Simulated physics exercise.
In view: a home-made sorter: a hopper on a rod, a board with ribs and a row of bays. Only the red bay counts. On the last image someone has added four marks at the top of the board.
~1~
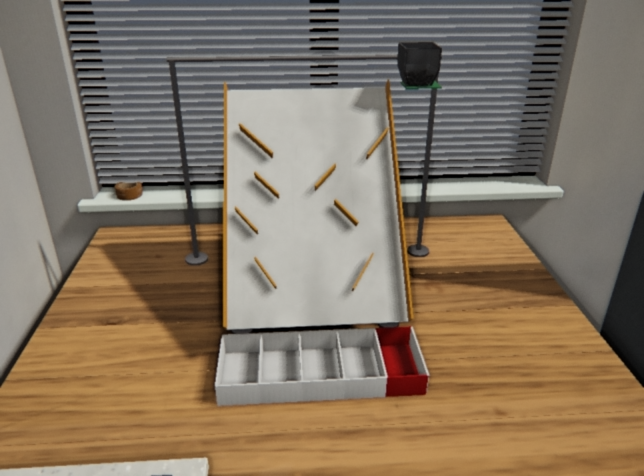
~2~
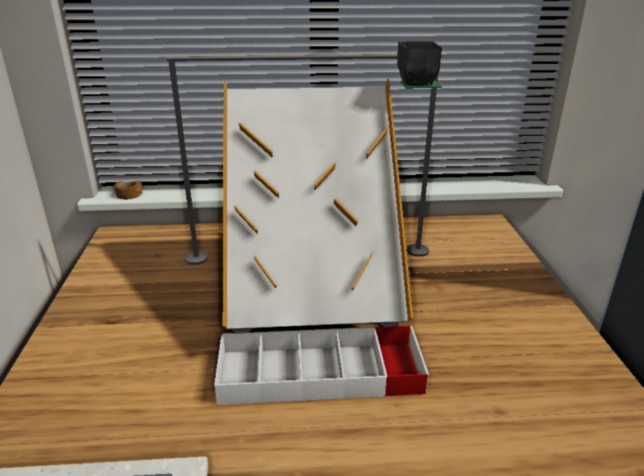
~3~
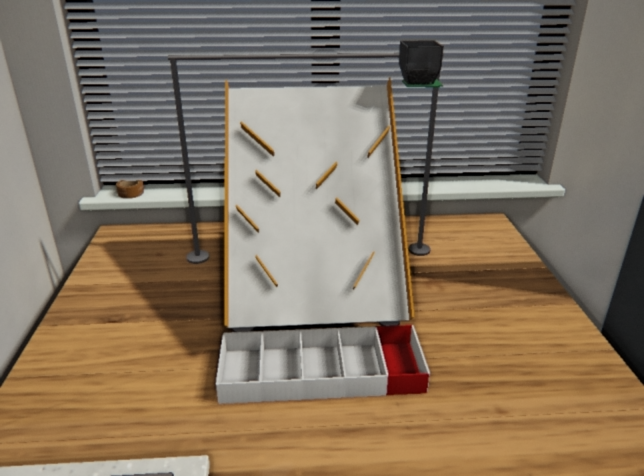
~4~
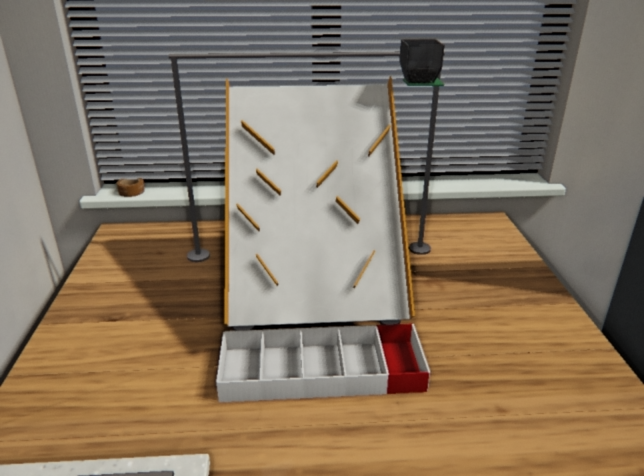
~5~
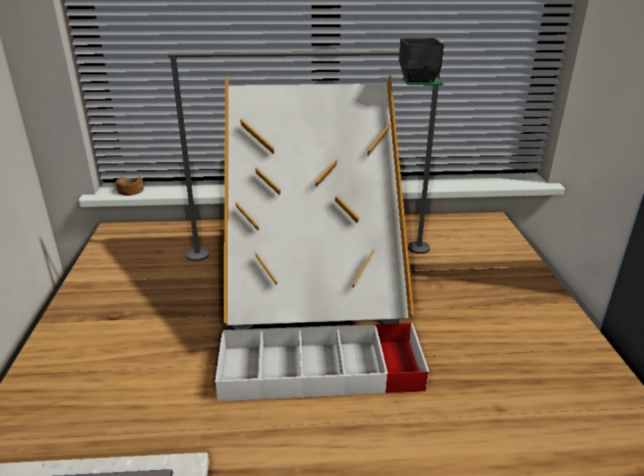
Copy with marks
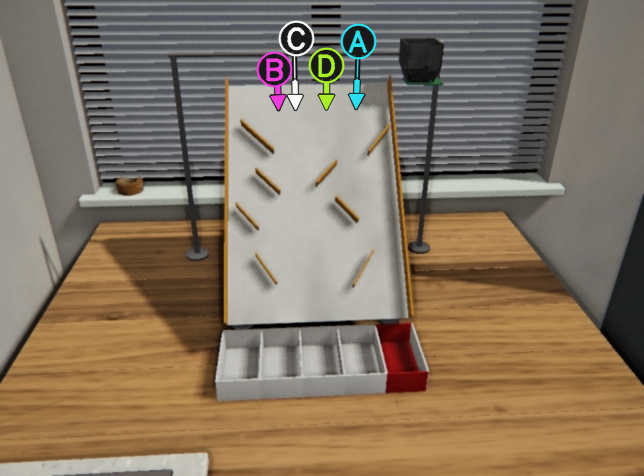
The footage shows a tilted white board with short wooden ribs above a row of pale bays and one red bay at the right, with a dark hopper on a rod above; apart from very slight shifts in view, nothing moves.
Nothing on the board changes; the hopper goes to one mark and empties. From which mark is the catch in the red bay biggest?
Mark A does it best.
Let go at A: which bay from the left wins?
It is the fifth one.
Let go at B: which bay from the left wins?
The third from the left.
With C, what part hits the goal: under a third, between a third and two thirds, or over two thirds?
Mark C gives under a third.
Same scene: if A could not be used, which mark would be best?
D.
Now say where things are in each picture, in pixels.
Hopper (418, 80), black beans, door shut, in the first frame.
Ribs (239, 122) to (272, 152), (368, 153) to (388, 127), (254, 171) to (278, 193), in the second frame.
Ribs (317, 184) to (337, 162), (236, 205) to (258, 229), (336, 198) to (359, 221), in the third frame.
Ribs (256, 254) to (277, 283), (355, 285) to (375, 250), in the fourth frame.
Red bay (407, 381), number 5 of 5 from the left, in the fifth frame.
On the marked copy, mark A meets the board at (356, 103); mark B meets the board at (278, 104); mark C meets the board at (295, 104); mark D meets the board at (326, 104).
If A is chosen, the larger part in the red bay, roughly a quarter in other bays.
If B is chosen, not one piece in the red bay, almost all in other bays, about a tenth outside the box.
If C is chosen, not one piece in the red bay, almost all in other bays.
If D is chosen, roughly a third in the red bay, roughly two thirds in other bays.
